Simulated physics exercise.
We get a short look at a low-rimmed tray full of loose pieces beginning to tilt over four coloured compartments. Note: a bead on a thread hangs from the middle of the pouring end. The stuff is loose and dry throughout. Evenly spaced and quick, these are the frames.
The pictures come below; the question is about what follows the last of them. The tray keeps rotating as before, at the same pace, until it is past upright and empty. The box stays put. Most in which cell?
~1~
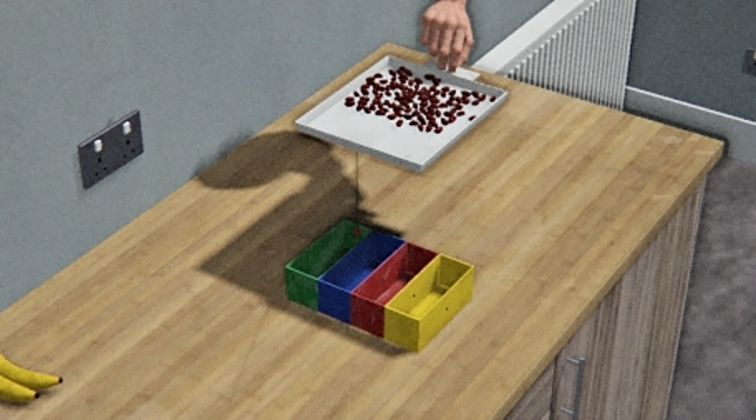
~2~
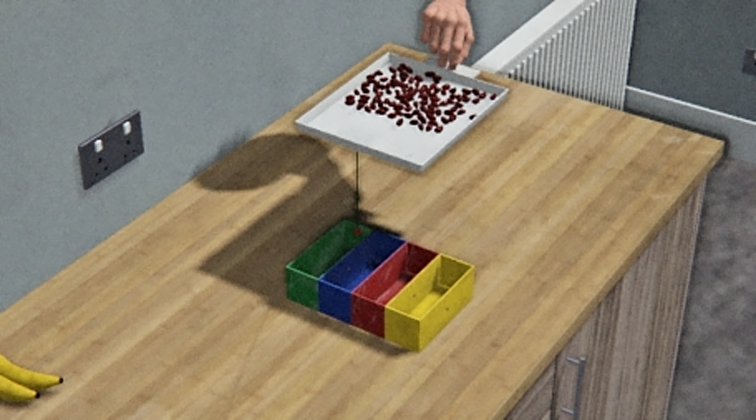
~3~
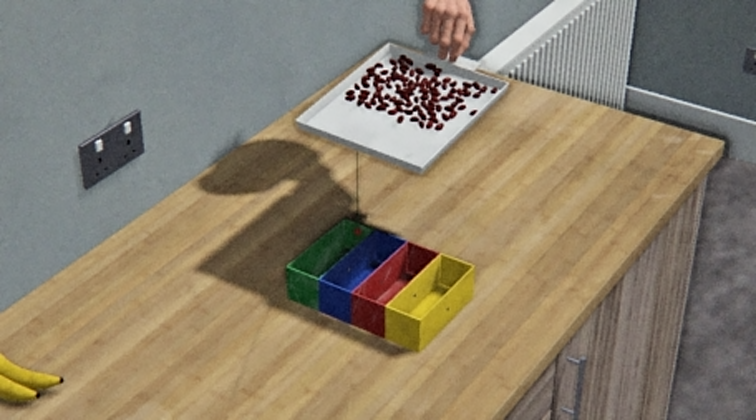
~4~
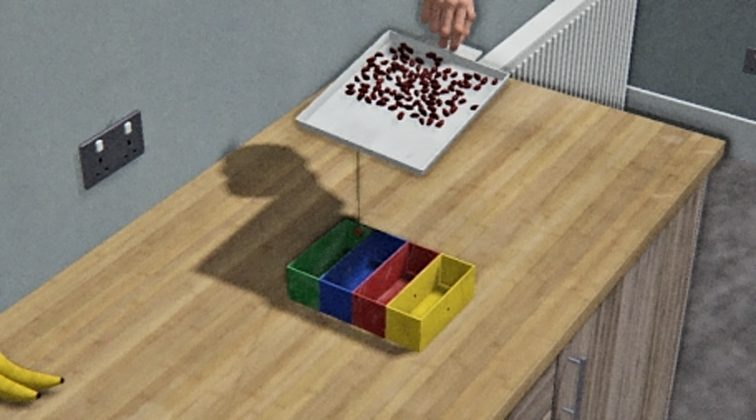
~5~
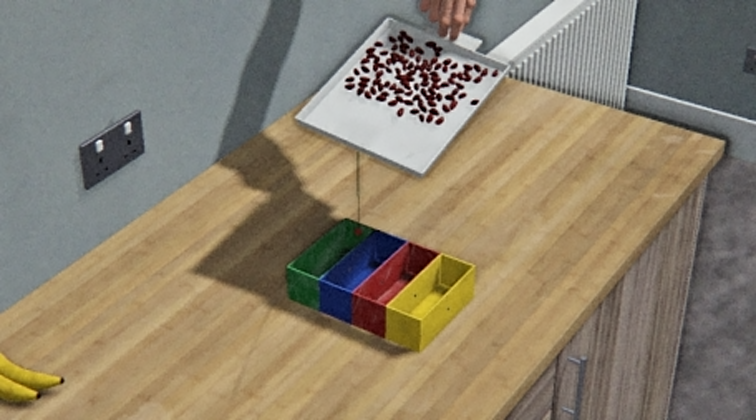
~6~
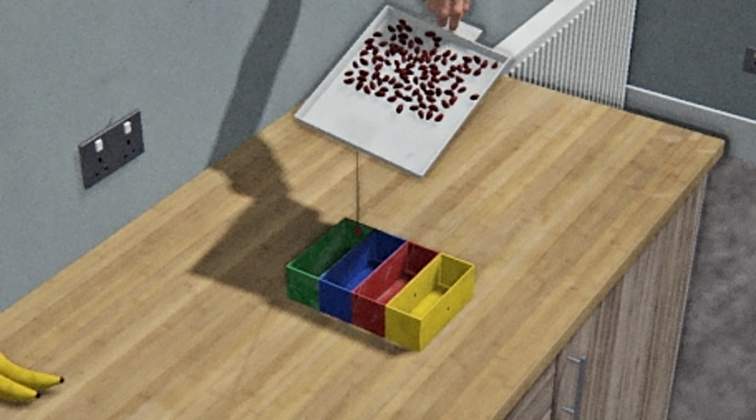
Red cell.
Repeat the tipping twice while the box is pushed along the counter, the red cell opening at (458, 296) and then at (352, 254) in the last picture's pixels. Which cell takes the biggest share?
Try 1: The green one. Try 2: The yellow cell.
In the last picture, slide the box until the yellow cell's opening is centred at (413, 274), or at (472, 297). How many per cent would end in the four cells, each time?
You'd see roughly 100 per cent first and roughly 100 per cent second.
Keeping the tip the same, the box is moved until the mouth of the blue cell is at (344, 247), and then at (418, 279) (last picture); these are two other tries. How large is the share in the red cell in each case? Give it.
First 30 per cent, second 0 per cent.
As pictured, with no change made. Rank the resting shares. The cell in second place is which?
The cell in blue.
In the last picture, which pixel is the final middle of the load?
Somewhere around (393, 298) in the last picture.
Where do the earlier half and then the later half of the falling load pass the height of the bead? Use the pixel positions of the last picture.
Points: About (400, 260), then about (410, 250).
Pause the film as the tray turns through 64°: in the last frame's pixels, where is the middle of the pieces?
Look about (398, 147) in the last picture.
Shortly afterwards, tray tipped steeply; all but a few on the tray; a little falling or outside the box.
Next, tray tipped past a quarter turn; near a third on the tray; near a quarter in the red cell; a little in the blue cell; a little in the yellow cell; only a few in the green cell; near a quarter falling or outside the box.
Some moments later, tray tipped past a quarter turn; near two thirds in the red cell; near a quarter in the blue cell; a little in the yellow cell; only a few in the green cell; only a few falling or outside the box.
In the end, tray tipped past a quarter turn; near two thirds in the red cell; near a quarter in the blue cell; a little in the yellow cell; only a few in the green cell; only a few outside the box.
